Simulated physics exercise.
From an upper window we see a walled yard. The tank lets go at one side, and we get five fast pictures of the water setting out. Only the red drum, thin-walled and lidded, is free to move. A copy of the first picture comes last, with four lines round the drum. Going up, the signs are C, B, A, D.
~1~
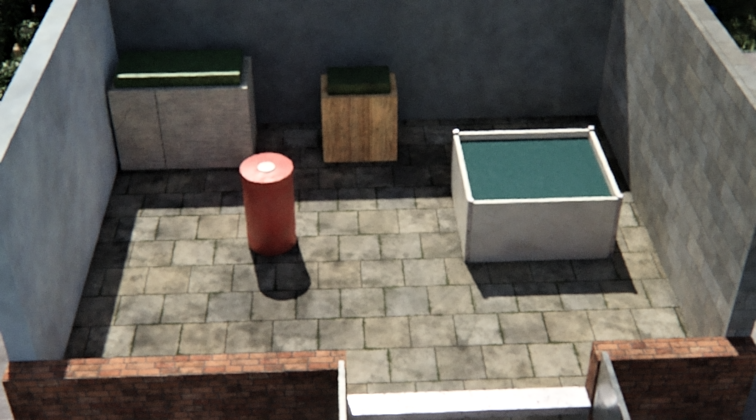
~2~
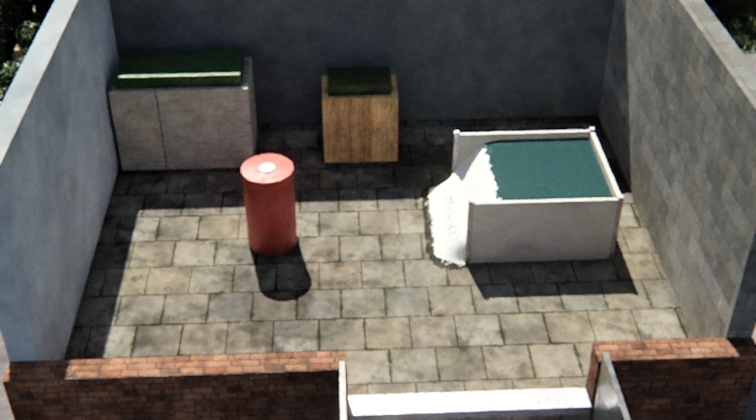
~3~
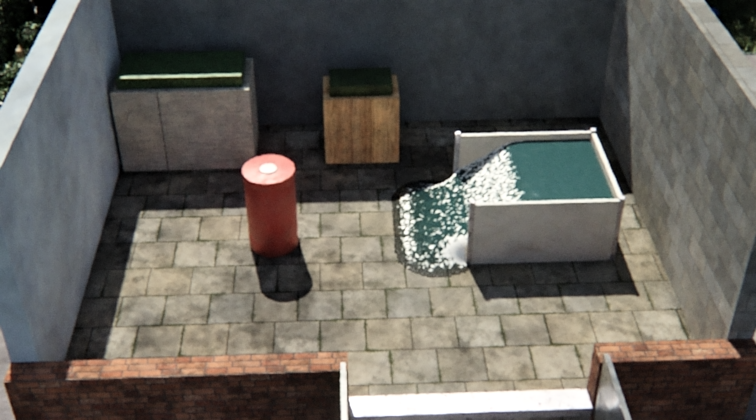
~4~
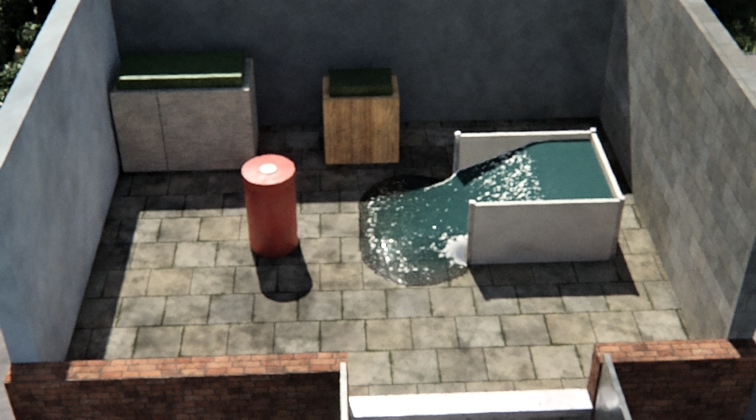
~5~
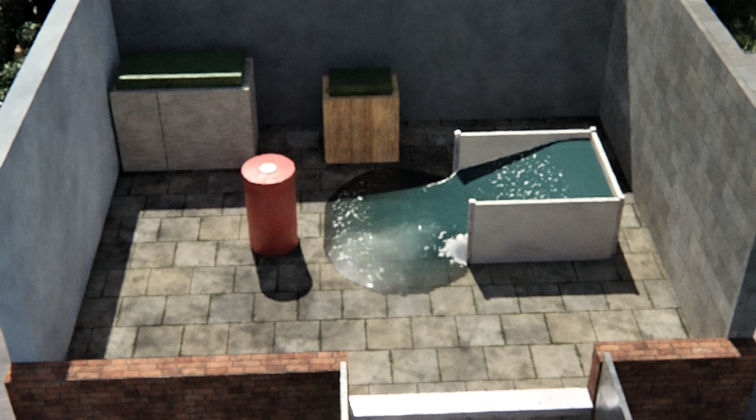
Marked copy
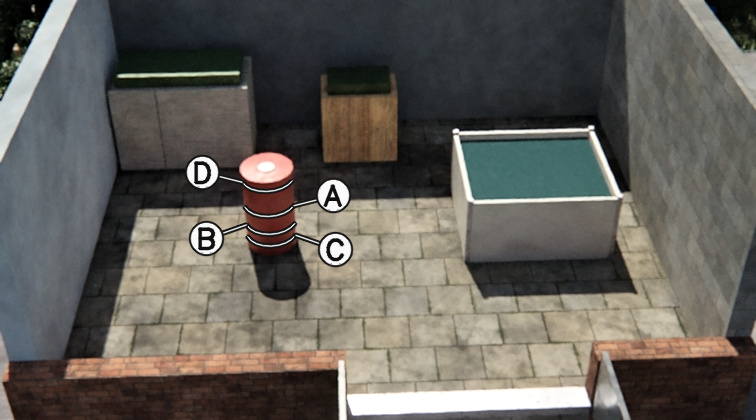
At the start, a red drum stands on the paving of a walled yard, left of a pale tank full of green water. The tank's left side opens and water pours out, frothing white, then spreads leftward in a widening rounded pool toward the drum, which barely shifts.
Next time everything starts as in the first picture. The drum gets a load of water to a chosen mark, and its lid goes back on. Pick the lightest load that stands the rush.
Use level A.
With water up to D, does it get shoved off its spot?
No, that is safe.
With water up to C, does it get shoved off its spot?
Yes.
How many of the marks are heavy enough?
Two.
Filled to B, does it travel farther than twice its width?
No, less.
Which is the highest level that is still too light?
Level B.
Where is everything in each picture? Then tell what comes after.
Lid of the red drum at (266, 167); tank full, its middle at (533, 170); open gate at (469, 350).
Water covers 2 % of the ground and is seen nearest the drum at (439, 236).
Water covers 4 % of the ground and is seen nearest the drum at (405, 240).
Water covers 7 % of the ground and is seen nearest the drum at (369, 242).
Lid of the red drum at (268, 168); water covers 11 % of the ground and is seen nearest the drum at (334, 242).
On the marked copy, A at (268, 216); B at (270, 234); C at (271, 246); D at (266, 191); from the bottom up C, B, A, D.
For level A, it does not move.
For level B, it is pushed about half its own width away.
For level C, it is pushed about 3 times its own width away.
For level D, it does not move.
